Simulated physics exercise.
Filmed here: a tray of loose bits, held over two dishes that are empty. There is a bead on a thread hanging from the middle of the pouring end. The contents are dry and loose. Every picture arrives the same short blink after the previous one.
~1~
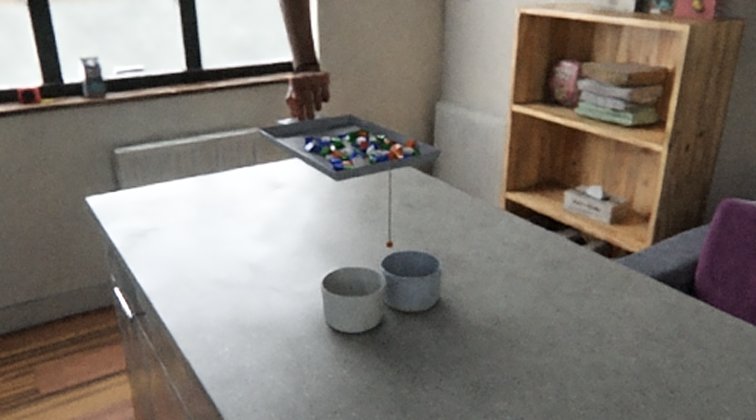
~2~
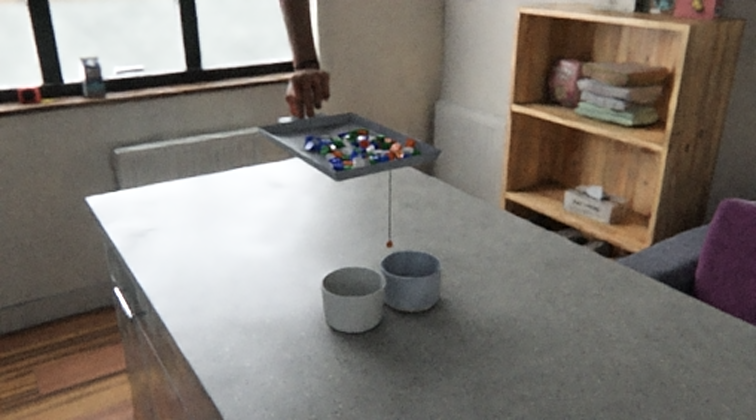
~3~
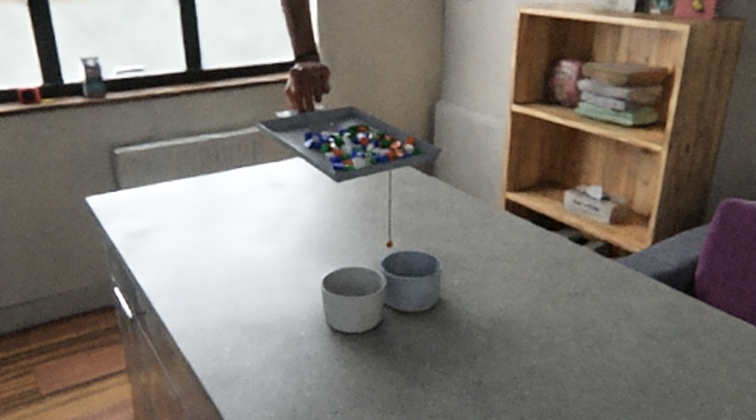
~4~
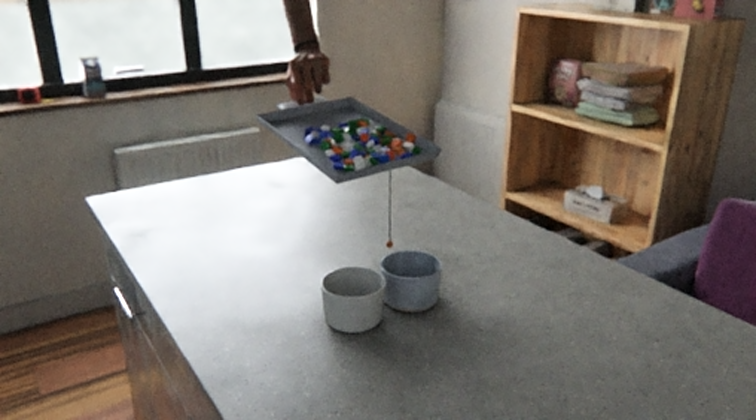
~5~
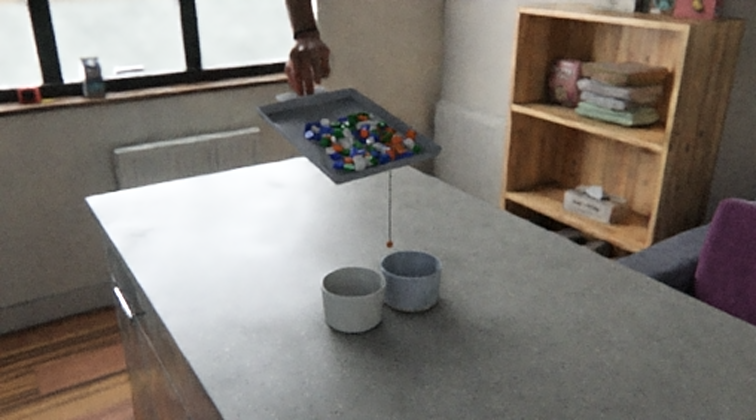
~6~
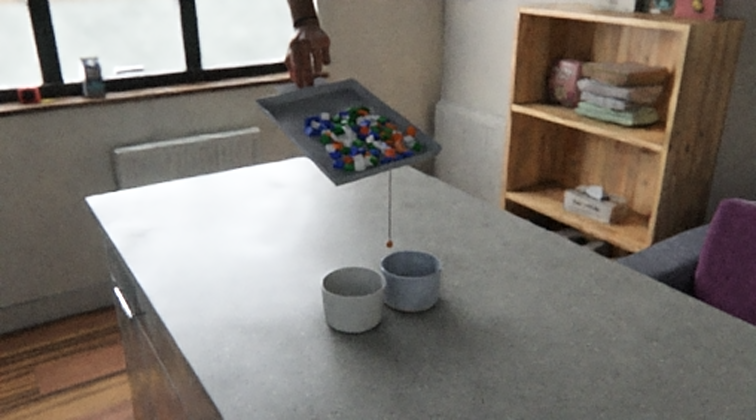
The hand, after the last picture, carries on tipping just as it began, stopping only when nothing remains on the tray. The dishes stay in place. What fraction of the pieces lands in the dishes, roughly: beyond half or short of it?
The load will mostly be caught.
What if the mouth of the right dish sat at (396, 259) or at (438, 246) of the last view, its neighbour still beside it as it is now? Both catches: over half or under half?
At the first place above a half, at the second the smaller part.
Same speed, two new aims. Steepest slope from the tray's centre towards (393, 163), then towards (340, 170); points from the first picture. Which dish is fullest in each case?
The first try goes to the one on the right and the second to the one on the left.
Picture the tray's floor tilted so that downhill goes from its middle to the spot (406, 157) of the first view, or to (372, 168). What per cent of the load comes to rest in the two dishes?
The first try yields 10 percent and the second 80 percent.
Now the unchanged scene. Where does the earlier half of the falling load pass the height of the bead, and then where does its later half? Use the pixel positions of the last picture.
Half one: (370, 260), half two: (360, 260).
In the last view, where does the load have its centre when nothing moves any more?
Roughly at (364, 306), give or take.
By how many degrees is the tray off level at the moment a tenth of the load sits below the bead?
Close to 75° of tilt at that moment.
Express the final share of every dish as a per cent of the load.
Final share: Left dish at 50 per cent, right dish at 30 per cent.
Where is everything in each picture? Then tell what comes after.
In the first frame, corners of the pouring end at (337, 171) and (437, 150), level; middle of the load at (363, 150), mosaic tiles; left dish at (370, 310); right dish at (429, 291); bead on its thread at (390, 244).
In the second frame, corners of the pouring end at (337, 171) and (437, 150), level; middle of the load at (363, 150).
In the third frame, corners of the pouring end at (337, 172) and (437, 149), tipped barely, lowest at the left corner; middle of the load at (363, 147).
In the fourth frame, corners of the pouring end at (337, 174) and (437, 148), tipped a little, lowest at the left corner; middle of the load at (363, 144).
In the fifth frame, corners of the pouring end at (337, 175) and (438, 147), tipped a little, lowest at the left corner; middle of the load at (363, 141).
In the sixth frame, corners of the pouring end at (337, 177) and (438, 147), tipped a little, lowest at the left corner; middle of the load at (363, 137); left dish at (370, 310); right dish at (429, 291).
Soon, tray tipped steeply; all on the tray.
A while on, tray tipped right over; about a third on the tray; about a third in the left dish; a small part in the right dish; a small part outside both; a small part in the air.
Towards the end, tray tipped past a quarter turn; about half in the left dish; about a third in the right dish; a small part outside both.
Finally, tray tipped past a quarter turn; about half in the left dish; about a third in the right dish; a small part outside both.
